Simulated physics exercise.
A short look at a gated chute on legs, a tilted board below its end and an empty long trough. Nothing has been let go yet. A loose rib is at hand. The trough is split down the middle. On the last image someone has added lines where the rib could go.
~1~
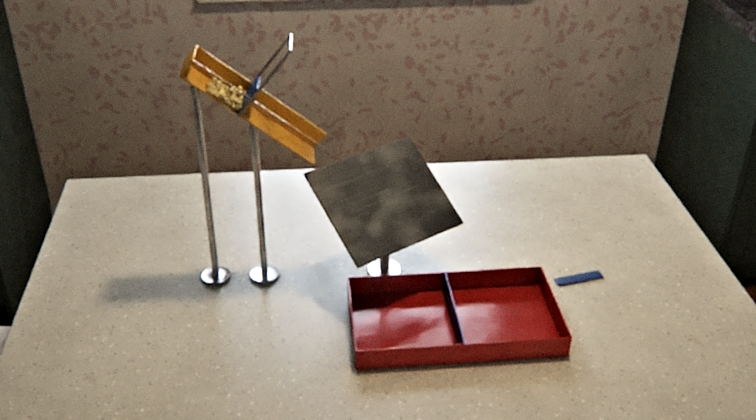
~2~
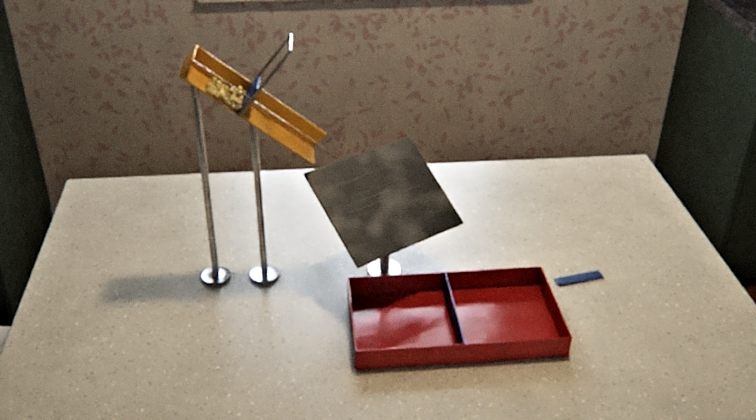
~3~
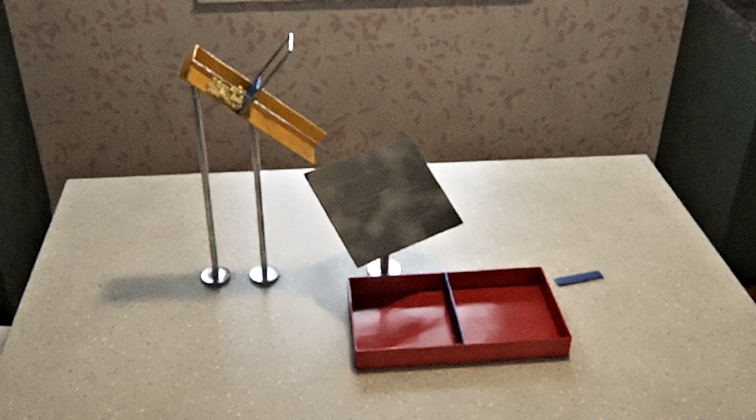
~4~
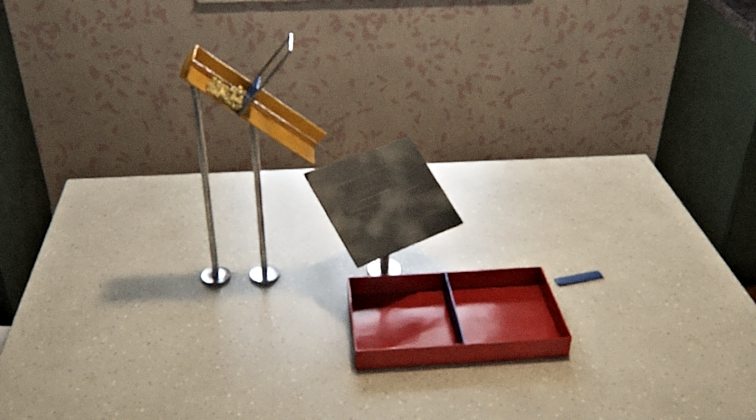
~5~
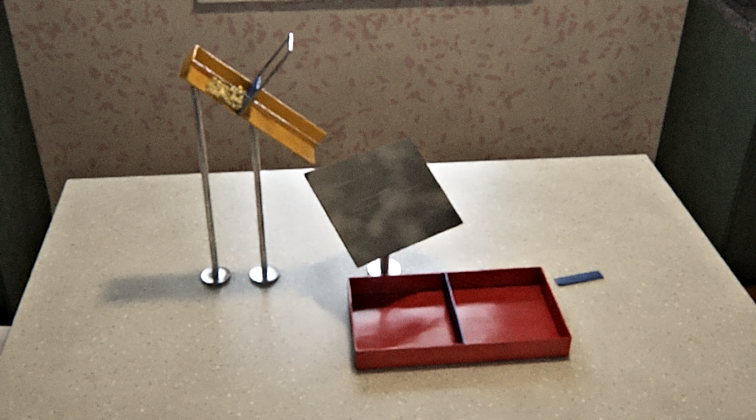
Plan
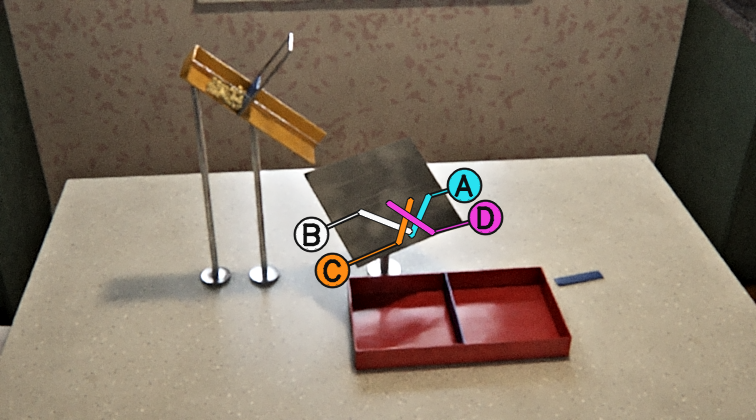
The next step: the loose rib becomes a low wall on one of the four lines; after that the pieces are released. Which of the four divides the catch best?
Use line D.
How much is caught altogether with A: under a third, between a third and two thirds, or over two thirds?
Line A gives over two thirds.
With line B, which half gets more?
More lands on the right.
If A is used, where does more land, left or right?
Left.
On the marked copy, line A from (428, 196) to (411, 235); line B from (360, 212) to (409, 231); line C from (410, 200) to (398, 242); line D from (389, 203) to (432, 232).
With A, of what is caught, almost all in the left half, just a few in the right.
With B, of what is caught, about a tenth in the left half, almost all in the right.
With C, of what is caught, almost all in the left half, just a few in the right.
With D, of what is caught, roughly half in the left half, roughly half in the right.
